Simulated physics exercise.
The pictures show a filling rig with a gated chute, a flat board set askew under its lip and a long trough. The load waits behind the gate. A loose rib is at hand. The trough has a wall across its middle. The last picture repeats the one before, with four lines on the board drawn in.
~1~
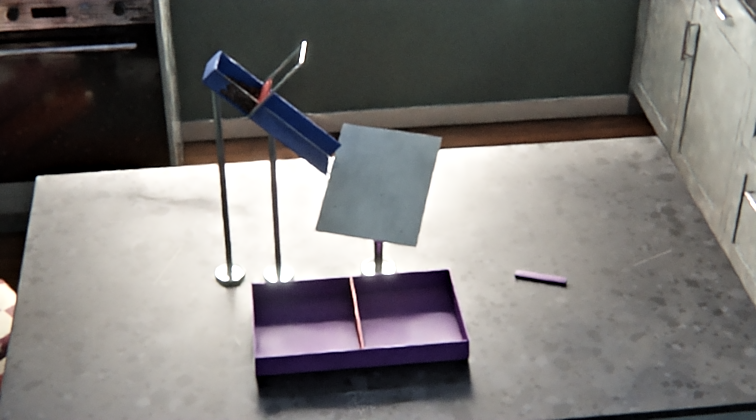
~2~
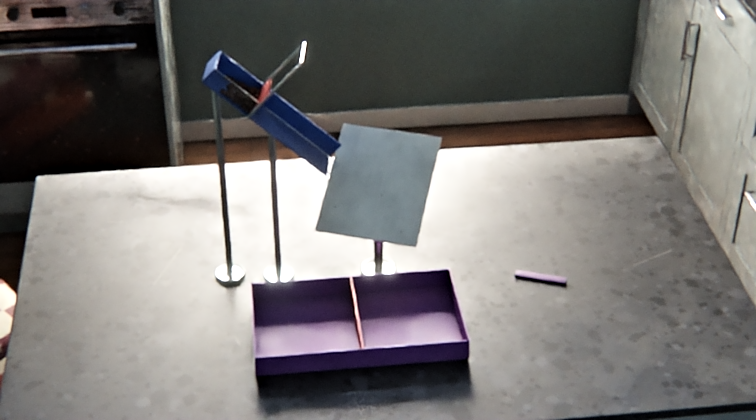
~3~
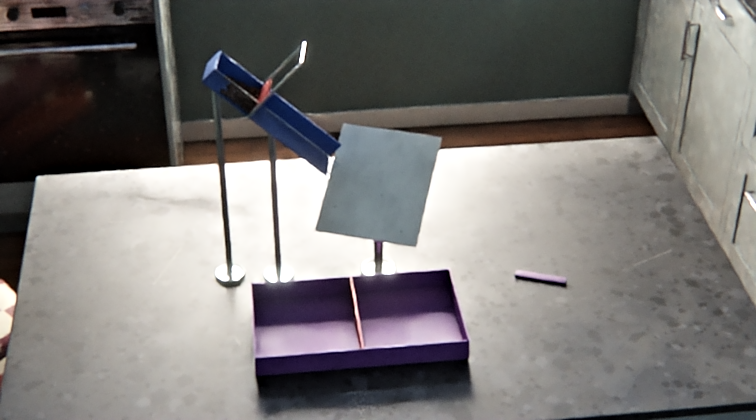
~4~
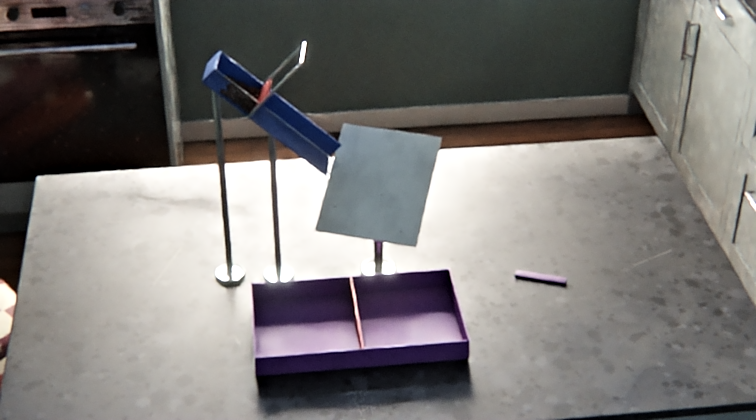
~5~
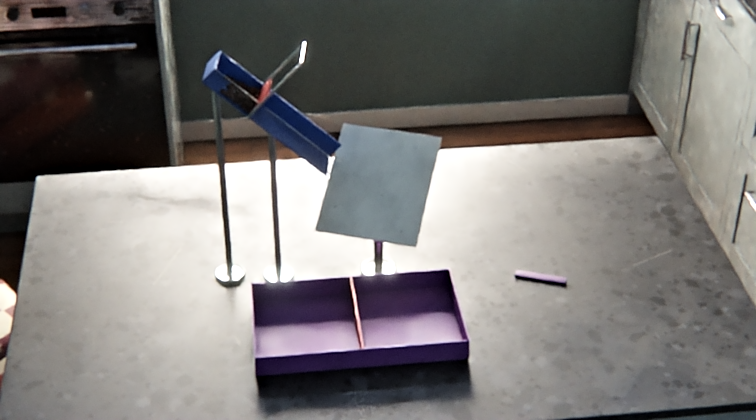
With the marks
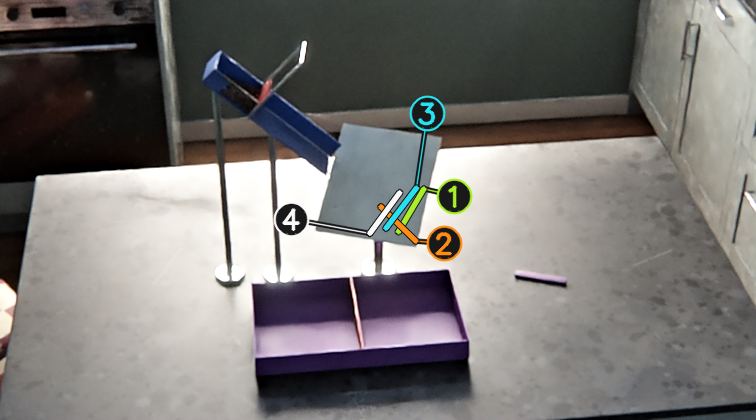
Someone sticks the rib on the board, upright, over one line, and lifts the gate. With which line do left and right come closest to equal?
The answer is line 3.
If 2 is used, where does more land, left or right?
More lands on the right.
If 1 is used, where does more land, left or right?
The right half.
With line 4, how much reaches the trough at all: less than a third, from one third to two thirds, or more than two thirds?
Line 4 gives more than two thirds.
On the marked copy, line 1 from (423, 188) to (398, 231); line 2 from (380, 206) to (415, 241); line 3 from (416, 188) to (385, 228); line 4 from (399, 192) to (369, 233).
Choosing 1, of what is caught, about a tenth in the left half, the larger part in the right.
Choosing 2, of what is caught, about a tenth in the left half, the larger part in the right.
Choosing 3, of what is caught, roughly a third in the left half, roughly two thirds in the right.
Choosing 4, of what is caught, the larger part in the left half, about a tenth in the right.
